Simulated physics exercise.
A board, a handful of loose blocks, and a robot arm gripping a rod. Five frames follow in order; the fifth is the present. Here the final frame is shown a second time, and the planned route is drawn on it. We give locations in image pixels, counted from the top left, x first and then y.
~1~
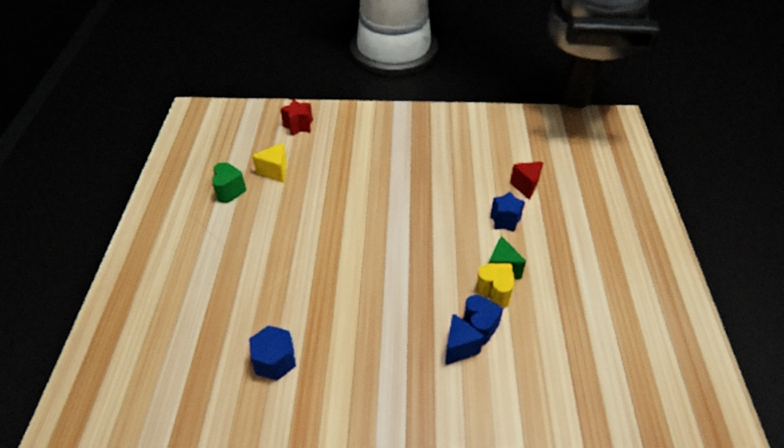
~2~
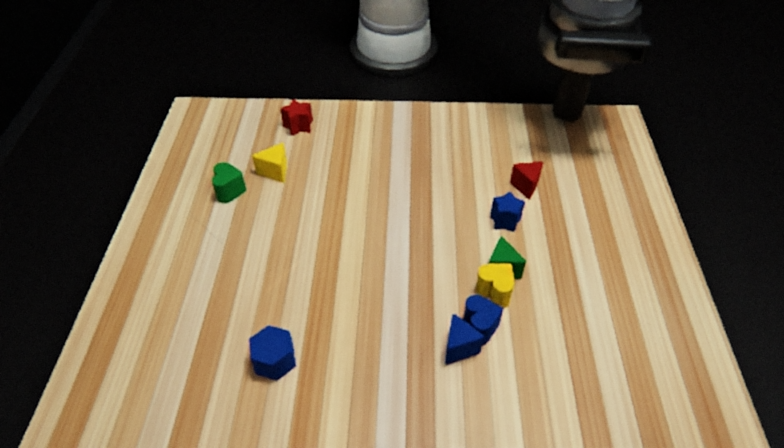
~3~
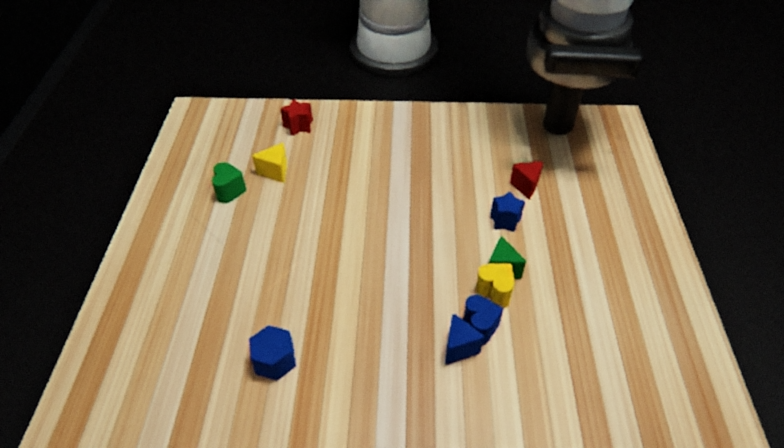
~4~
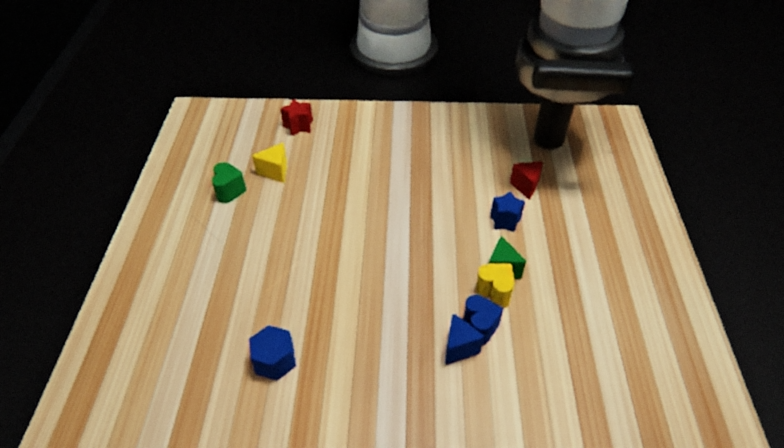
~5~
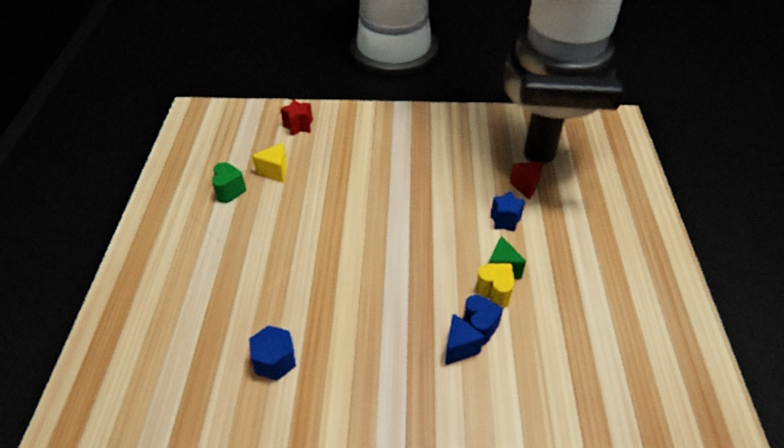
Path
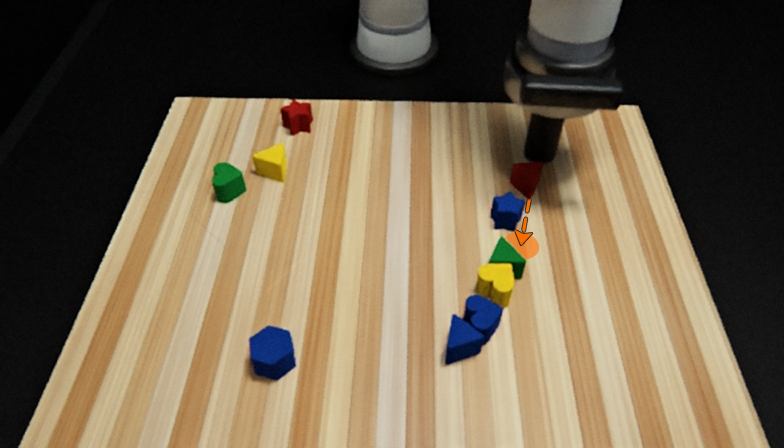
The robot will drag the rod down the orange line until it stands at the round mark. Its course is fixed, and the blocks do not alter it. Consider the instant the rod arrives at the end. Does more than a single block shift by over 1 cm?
Going by the path, yes.
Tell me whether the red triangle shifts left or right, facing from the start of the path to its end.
The answer is right: Facing from the path's start to its end, that's where the red triangle shifts.
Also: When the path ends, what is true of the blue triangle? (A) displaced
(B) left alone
The correct letter is B.
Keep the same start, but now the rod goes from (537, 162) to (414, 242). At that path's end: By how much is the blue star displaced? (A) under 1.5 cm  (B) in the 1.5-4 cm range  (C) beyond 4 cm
Choice A: Under 1.5 cm.
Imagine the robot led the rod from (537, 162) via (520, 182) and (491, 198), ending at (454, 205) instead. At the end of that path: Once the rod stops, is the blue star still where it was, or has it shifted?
It's moved.
The line goes straight from (537, 162) to (521, 245).
What follows on the original path. One third of the way, rod (534, 179); red triangle (521, 182), turned 55° clockwise.
Two thirds of the way, rod (528, 208); blue star (502, 213), turned 20° anticlockwise; red triangle (501, 194), turned 90° clockwise.
At the end, rod (523, 238); blue triangle unmoved; green triangle unmoved; blue star (494, 224), turned 50° clockwise; red triangle (500, 196), turned 105° clockwise.
